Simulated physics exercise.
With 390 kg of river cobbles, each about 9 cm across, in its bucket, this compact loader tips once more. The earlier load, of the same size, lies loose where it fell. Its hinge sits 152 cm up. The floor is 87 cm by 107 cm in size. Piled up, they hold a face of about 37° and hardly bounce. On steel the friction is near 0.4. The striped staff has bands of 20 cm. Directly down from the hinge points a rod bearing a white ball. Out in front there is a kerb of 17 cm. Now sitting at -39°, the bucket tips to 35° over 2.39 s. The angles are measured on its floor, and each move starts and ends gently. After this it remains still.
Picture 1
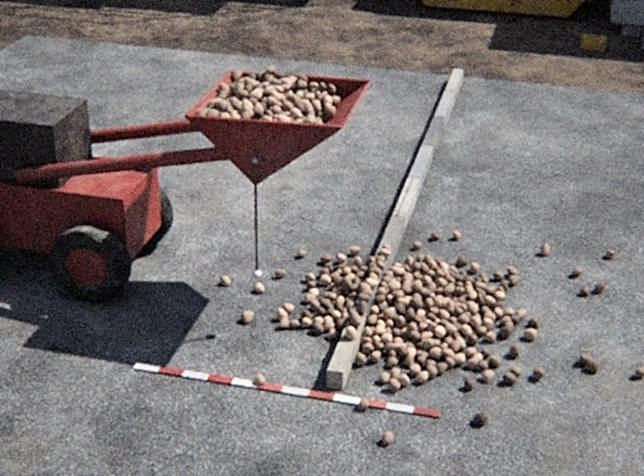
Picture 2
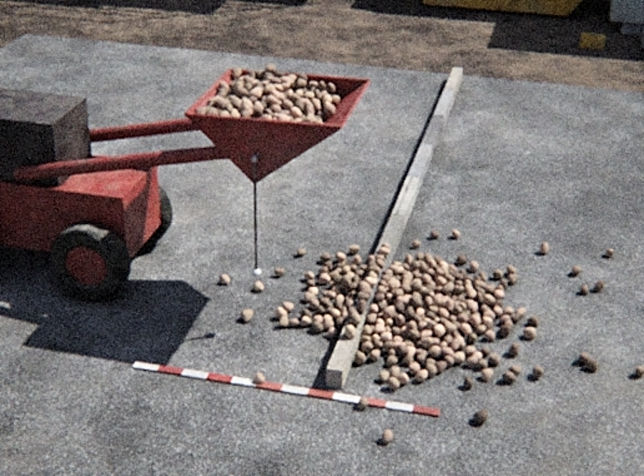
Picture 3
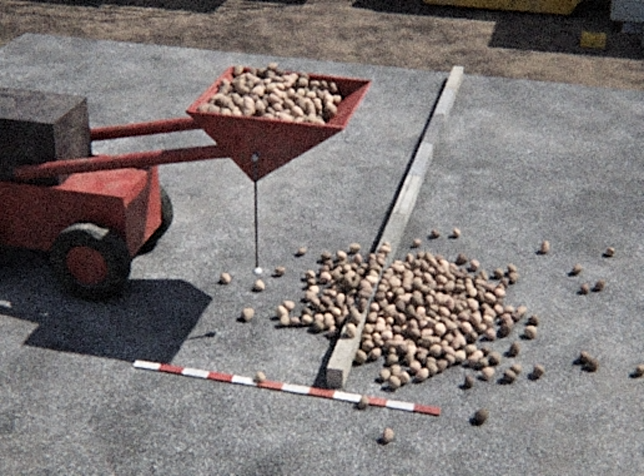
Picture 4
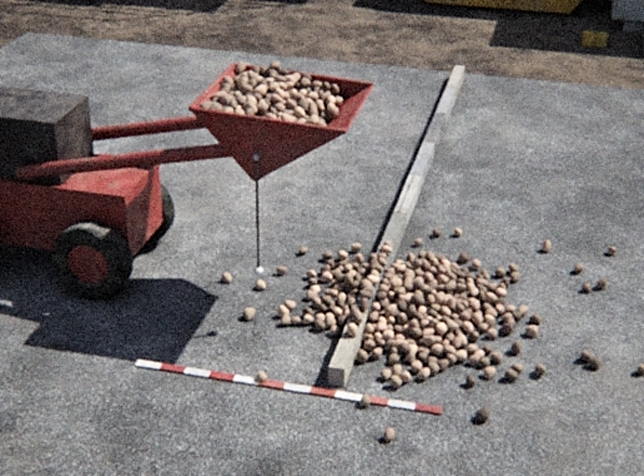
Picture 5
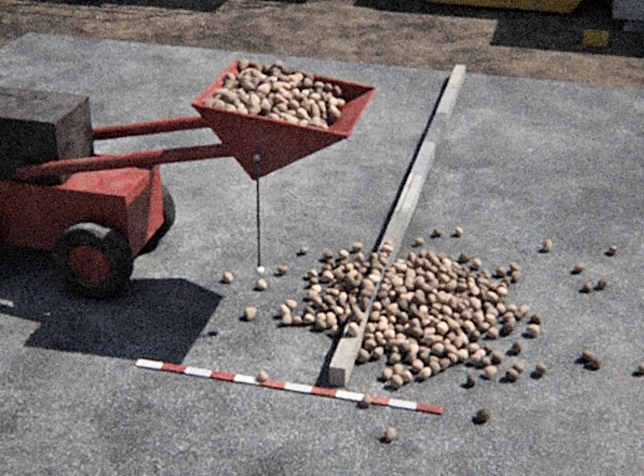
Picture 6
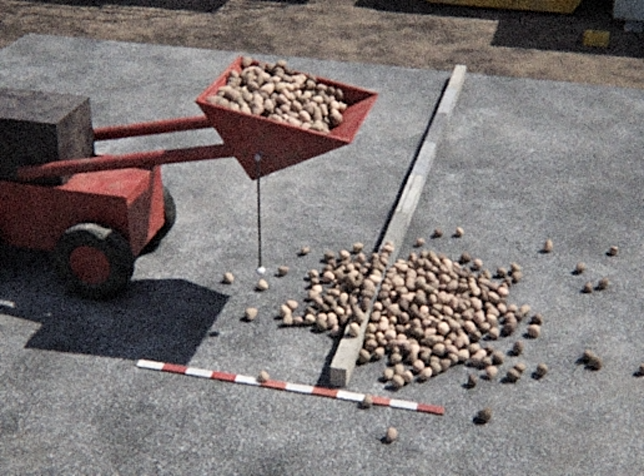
On a sunlit grey paved yard bordered by brown dirt, the view looks down at an angle from above. At left, a red loader with a dark block on its back holds up a red bucket heaped with brownish stones, a rod with a white ball hanging below, while a loose pile lies across a pale kerb behind a red-and-white staff. The bucket tilts slightly forward, its right lip dipping slowly as the stones stay heaped inside.
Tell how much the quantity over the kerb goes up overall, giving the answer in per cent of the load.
It goes up by roughly 77 per cent.
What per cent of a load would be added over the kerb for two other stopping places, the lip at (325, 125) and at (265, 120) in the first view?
50 %, then 0 %.
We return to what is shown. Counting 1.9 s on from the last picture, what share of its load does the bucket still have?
About 20 percent.
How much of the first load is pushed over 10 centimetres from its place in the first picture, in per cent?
Around 15 in a hundred.
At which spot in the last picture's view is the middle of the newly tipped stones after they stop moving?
Near (402, 290).
Then, 1.2 s after the last picture the floor is at 23°; in per cent of one load, 91 in the bucket, 30 on this side of the kerb, 80 over the kerb; the foremost stones are at (610, 316).
Then, 1.9 s after the last picture the floor is at 35°; in per cent of one load, 21 in the bucket, 56 on this side of the kerb, 123 over the kerb; the foremost stones are at (610, 316).
Then, 2.2 s after the last picture the floor is at 35°; in per cent of one load, 0 in the bucket, 53 on this side of the kerb, 147 over the kerb; the foremost stones are at (610, 316).
Then, 4.9 s after the last picture the floor is at 35°; in per cent of one load, 0 in the bucket, 43 on this side of the kerb, 157 over the kerb; the foremost stones are at (612, 323). Net gain over the kerb, 77.
